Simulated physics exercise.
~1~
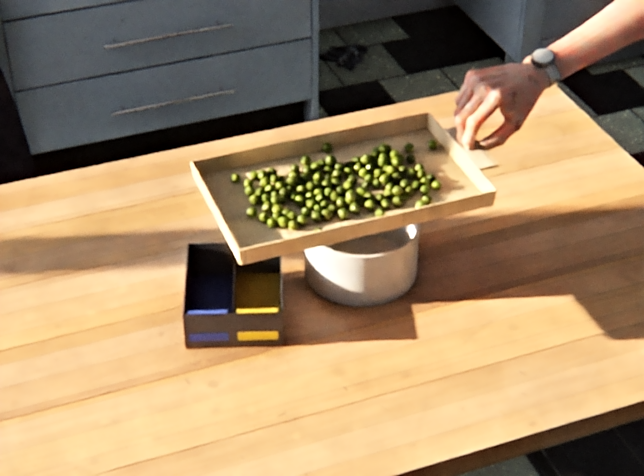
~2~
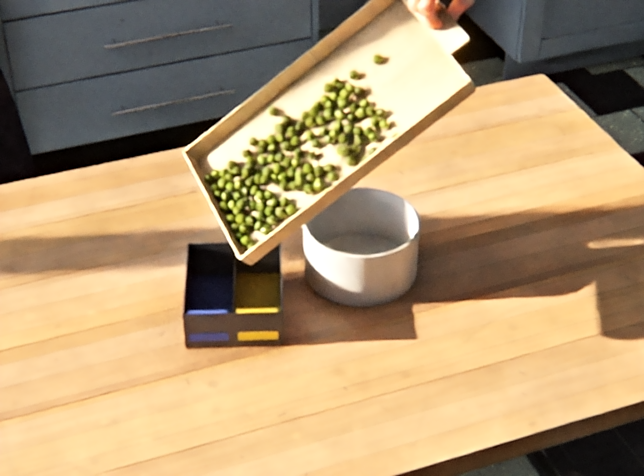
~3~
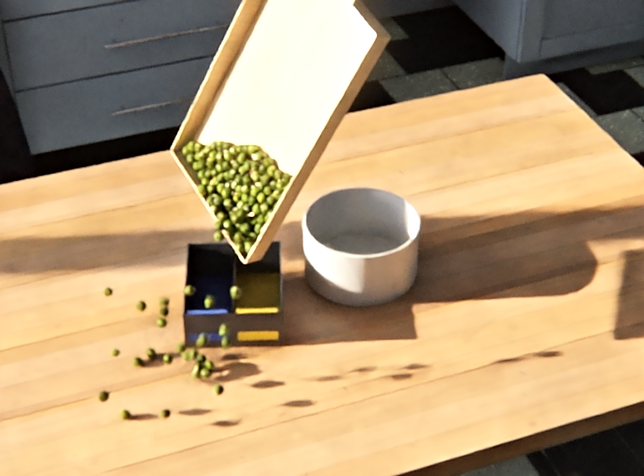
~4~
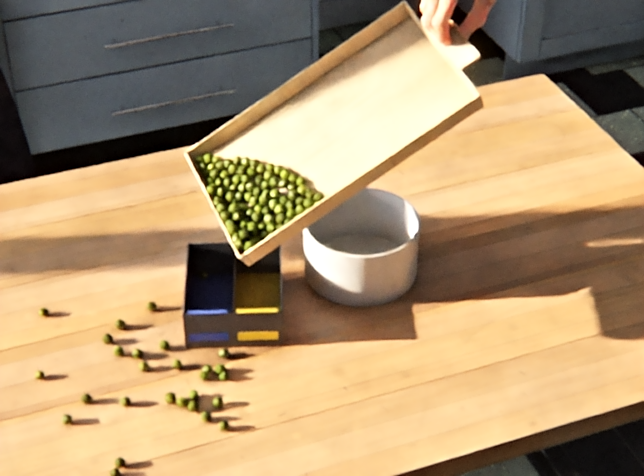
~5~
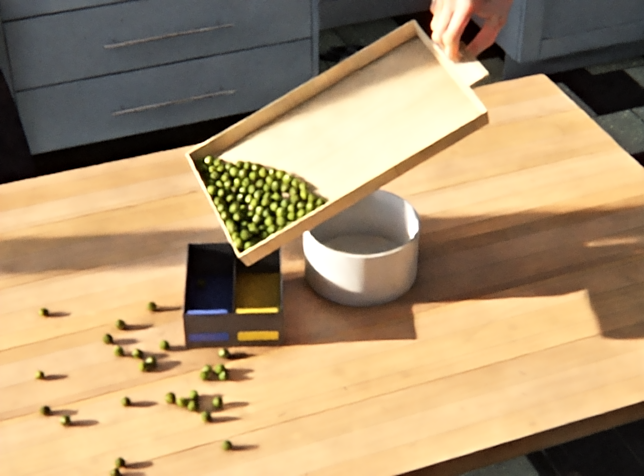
On a sunlit wooden table in a kitchen, a hand holds a shallow tray of small green olives above a white pot and a small dark box with blue and yellow sections. The hand tips the tray down to the left, and the olives slide toward its lower corner. As it tilts more steeply, some spill over the edge and scatter across the table around the box. The tray then turns back partway, leaving most of the olives heaped in the corner. Finally, it is held at a gentler slant, with stray olives lying on the tabletop at left and the pot empty.
